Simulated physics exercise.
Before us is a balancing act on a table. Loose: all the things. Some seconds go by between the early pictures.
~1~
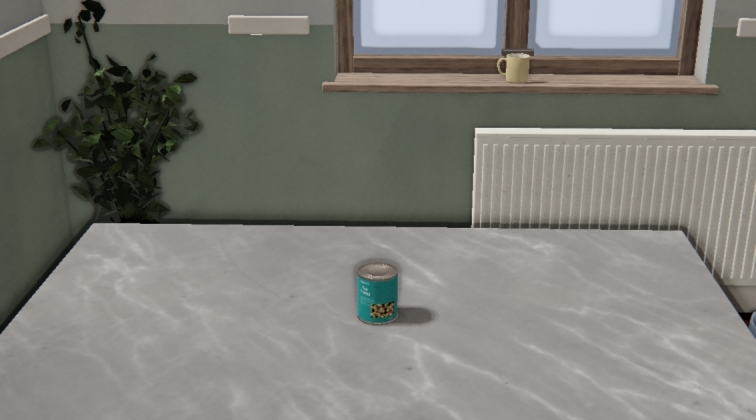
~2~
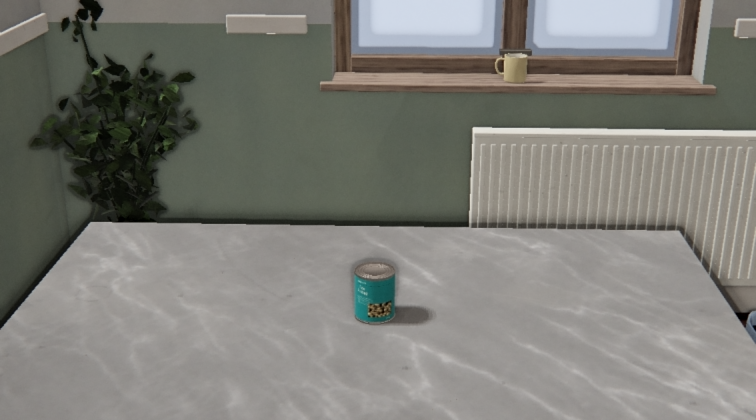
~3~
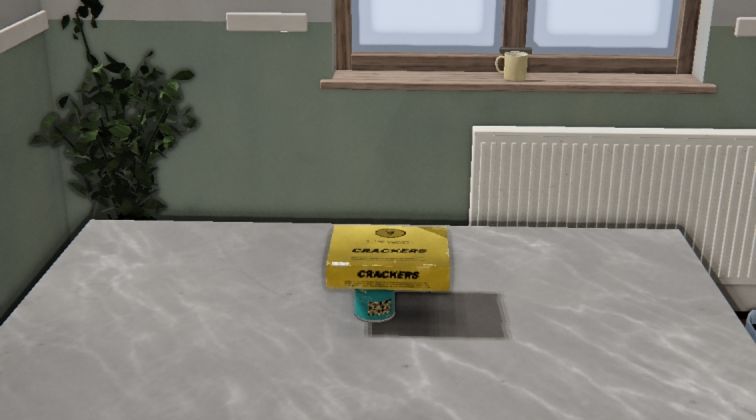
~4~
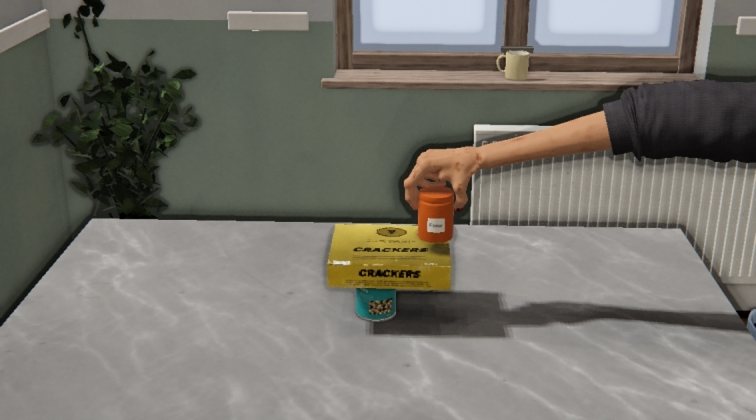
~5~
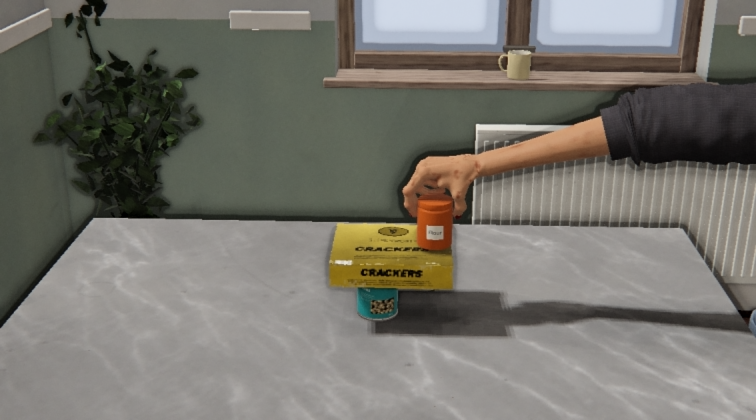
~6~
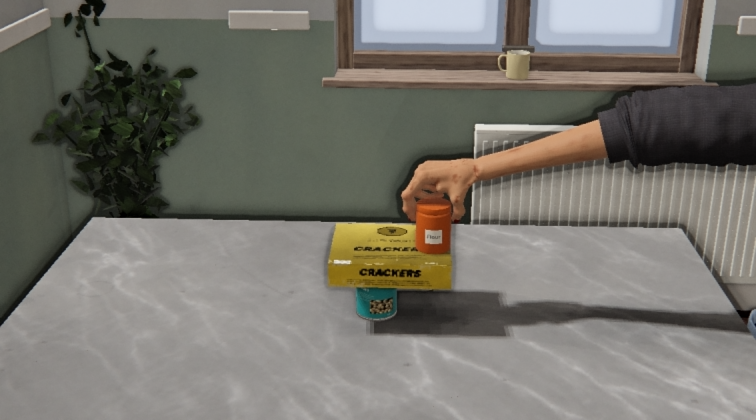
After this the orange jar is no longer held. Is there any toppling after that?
It is going to go wrong.
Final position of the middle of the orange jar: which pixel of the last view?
End spot: Near (546, 312).
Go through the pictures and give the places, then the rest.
The last thing is not in view yet; turquoise tin (377, 293), in the first picture.
The last thing is not in view yet; turquoise tin (375, 293), in the second picture.
The last thing is not in view yet; turquoise tin (375, 291), in the third picture.
Still above its spot; orange jar (436, 214); turquoise tin (376, 290), in the fourth picture.
Still above its spot; orange jar (435, 222); turquoise tin (378, 289), in the fifth picture.
In place under the hand; orange jar (433, 225); turquoise tin (376, 289), in the sixth picture.
Then, 0.40 s past the last view, orange jar now fallen; yellow packet rocked 48° from its first pose.
Then, 0.60 s past the last view, yellow packet rocked 73° from its first pose.
Then, 1.10 s past the last view, yellow packet rocked 44° from its first pose; turquoise tin displaced a little.
Finally, fallen, yellow packet and orange jar; moved from the start, turquoise tin. Final places as the last picture's camera would see them, orange jar near (546, 312). The stack comes apart.
